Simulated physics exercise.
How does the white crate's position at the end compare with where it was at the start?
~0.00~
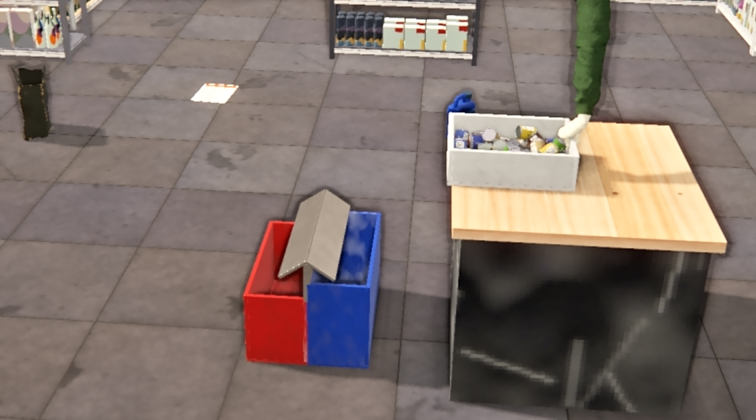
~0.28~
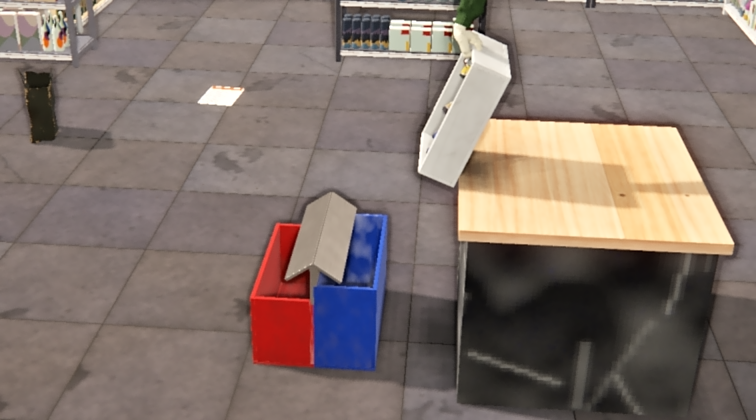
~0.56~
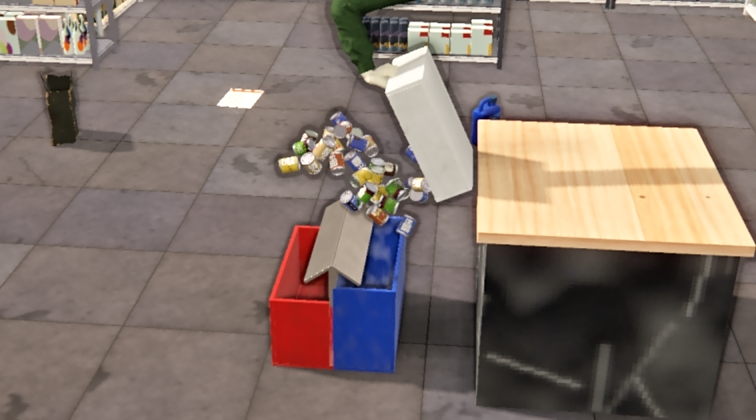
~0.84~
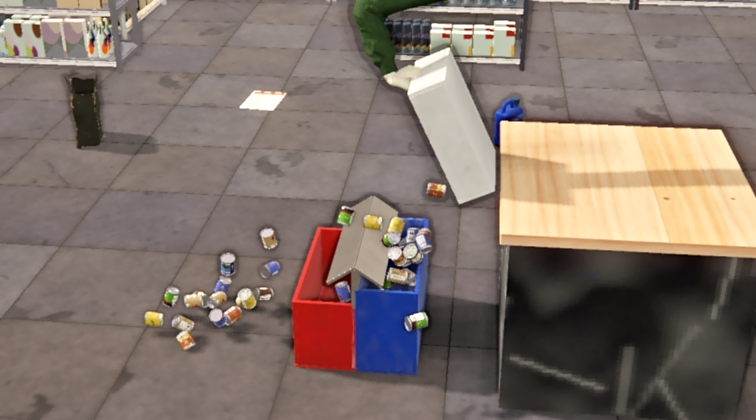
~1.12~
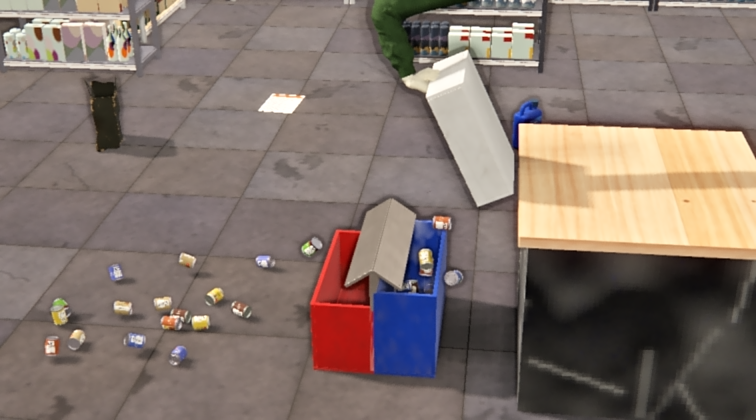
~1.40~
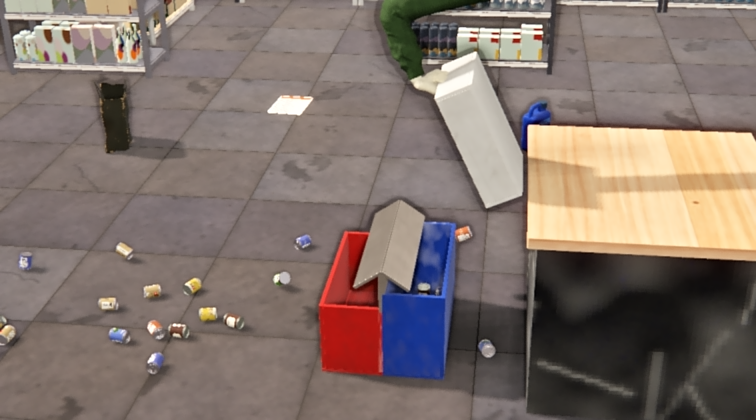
At the start it sits upright on the left part of the wooden bench top, filled with tins. By the end it is off the bench, held steeply tipped in the air just to the left of it.
